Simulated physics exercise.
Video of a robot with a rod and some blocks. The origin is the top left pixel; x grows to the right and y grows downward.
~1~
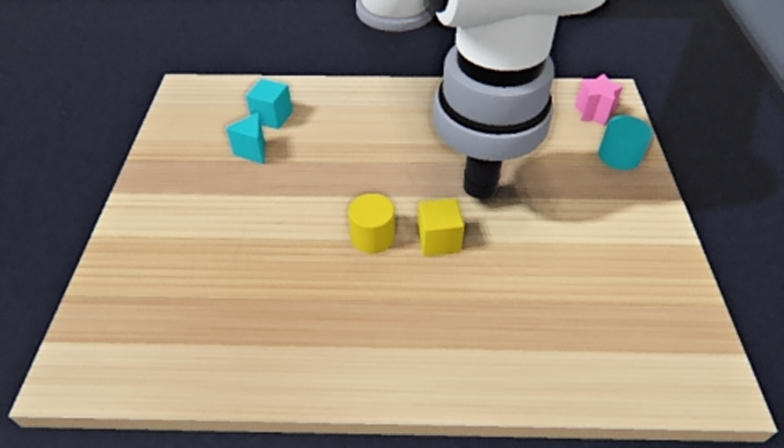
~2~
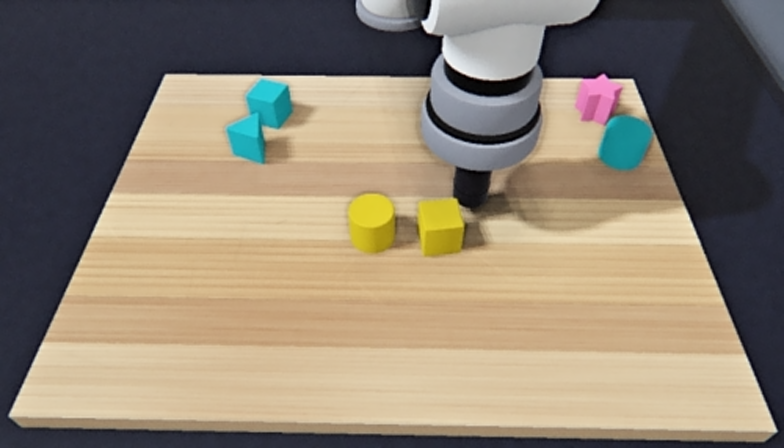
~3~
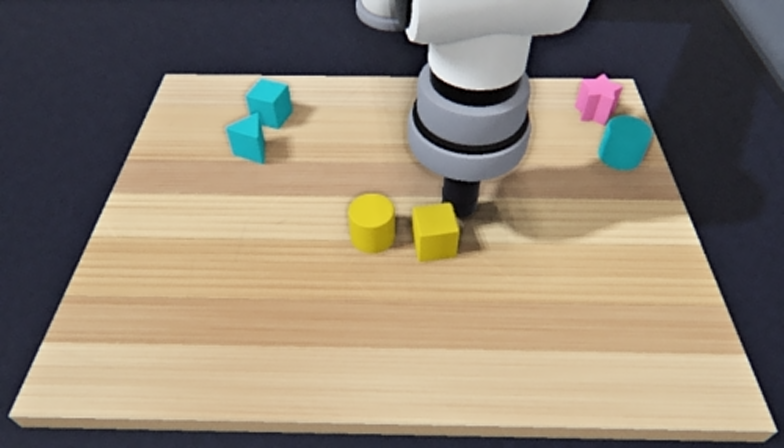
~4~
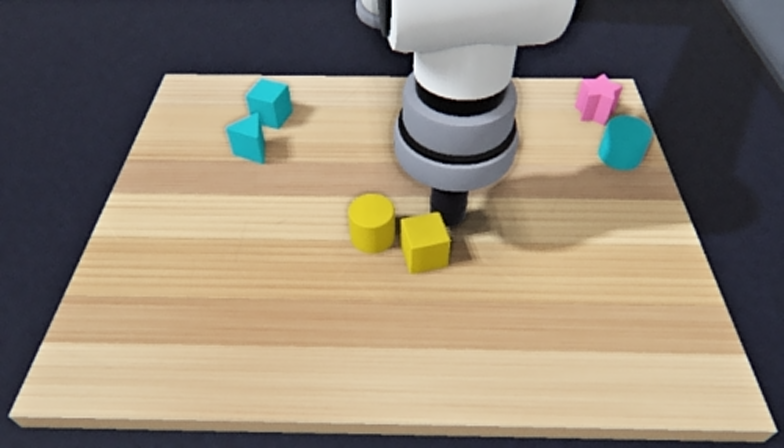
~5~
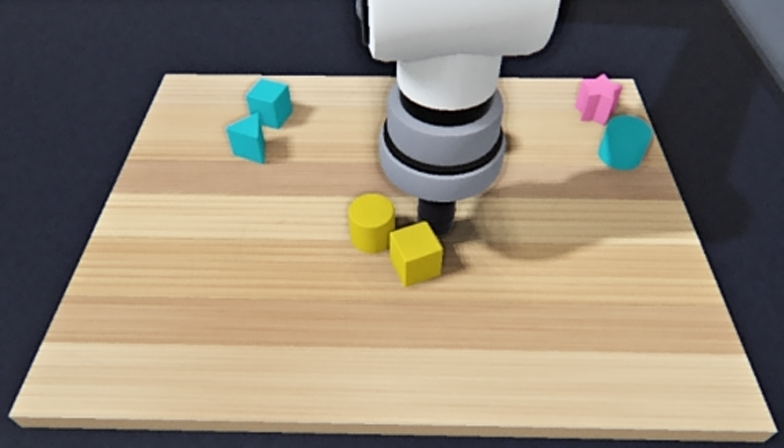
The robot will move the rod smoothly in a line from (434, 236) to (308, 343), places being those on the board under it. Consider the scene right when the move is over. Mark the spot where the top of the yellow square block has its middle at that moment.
Pixel (386, 300).
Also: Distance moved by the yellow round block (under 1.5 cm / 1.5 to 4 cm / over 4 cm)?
Net shift: Below 1.5 cm.
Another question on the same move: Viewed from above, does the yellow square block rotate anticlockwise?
Yes, that is what happens.
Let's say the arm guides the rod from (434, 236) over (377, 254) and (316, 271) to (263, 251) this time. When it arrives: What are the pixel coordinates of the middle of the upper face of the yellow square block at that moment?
For the centre of its top, I'd go with (392, 259).
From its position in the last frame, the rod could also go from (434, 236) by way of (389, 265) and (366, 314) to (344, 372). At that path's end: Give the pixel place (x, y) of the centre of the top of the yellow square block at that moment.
Its top middle will sit at (401, 314).
On the path given first. One third of the way, rod (395, 257); yellow square block (395, 277), turned 55° anticlockwise.
Two thirds of the way, rod (352, 293); yellow square block (386, 300), turned 110° anticlockwise.
At the end, rod (305, 332); yellow round block in place; yellow square block (386, 300), turned 115° anticlockwise.
